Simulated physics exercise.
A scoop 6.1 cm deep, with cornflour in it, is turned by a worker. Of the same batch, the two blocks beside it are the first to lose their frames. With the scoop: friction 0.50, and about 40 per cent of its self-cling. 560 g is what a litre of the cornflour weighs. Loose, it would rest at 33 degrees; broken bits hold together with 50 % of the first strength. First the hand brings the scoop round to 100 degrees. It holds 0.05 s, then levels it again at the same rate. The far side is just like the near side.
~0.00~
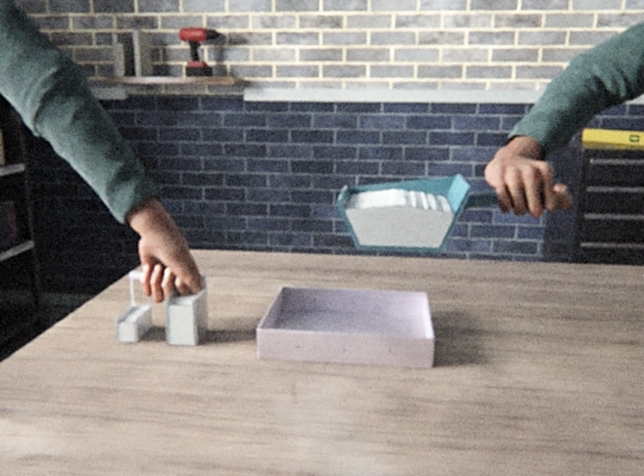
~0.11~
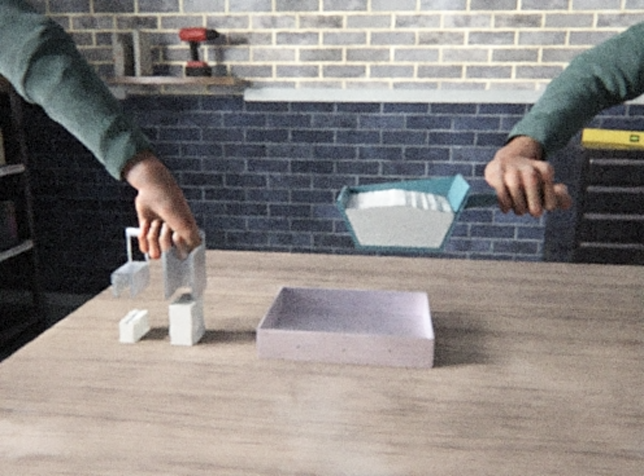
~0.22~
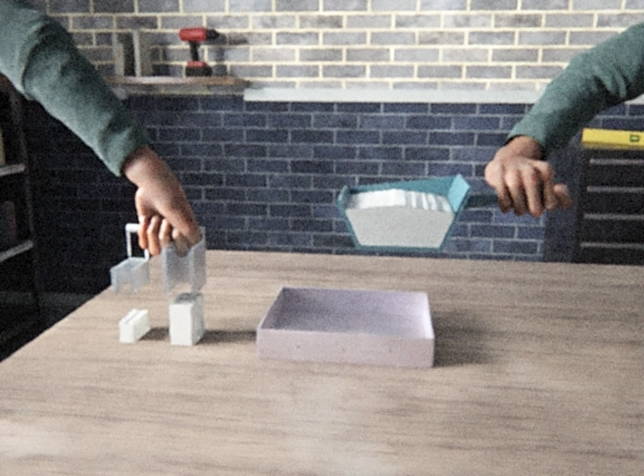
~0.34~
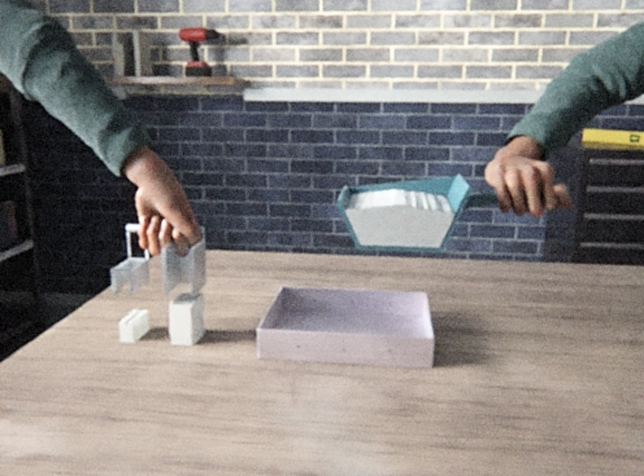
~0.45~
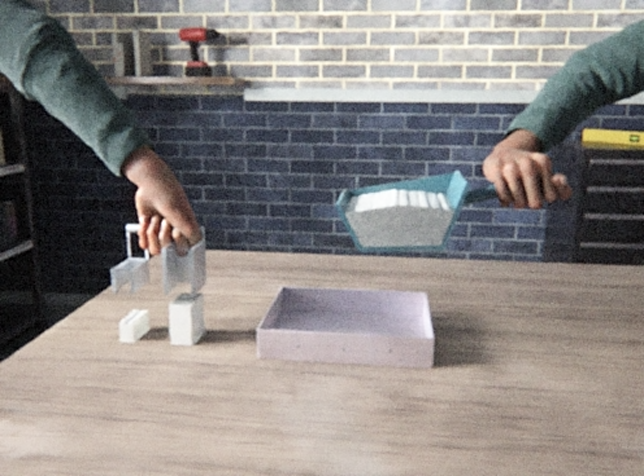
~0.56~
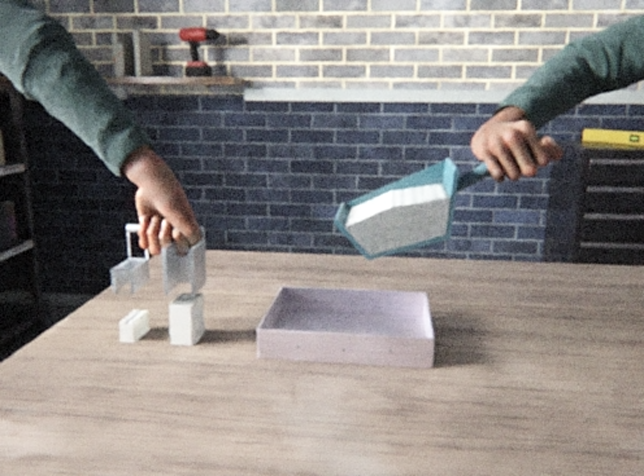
Workshop table with a hand lifting clear casings off two white blocks, then another hand tilting a powder-filled teal scoop leftward.
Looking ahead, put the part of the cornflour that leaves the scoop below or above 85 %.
The answer is less than 85 %.
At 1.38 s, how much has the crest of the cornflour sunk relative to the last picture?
I'd put it at close to 6.5 cm.
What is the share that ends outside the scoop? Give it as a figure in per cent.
Close to 75 in a hundred.
After 0.94 s, the scoop is at 76 degrees and 0 % has left it.
After 1.38 s, the scoop is at 90 degrees and 76 % has left it.
After 1.82 s, the scoop is at 22 degrees and 76 % has left it.
After 2.26 s, the scoop is at 0 degrees and 76 % has left it.
After 2.37 s, the scoop is at 0 degrees and 76 % has left it.
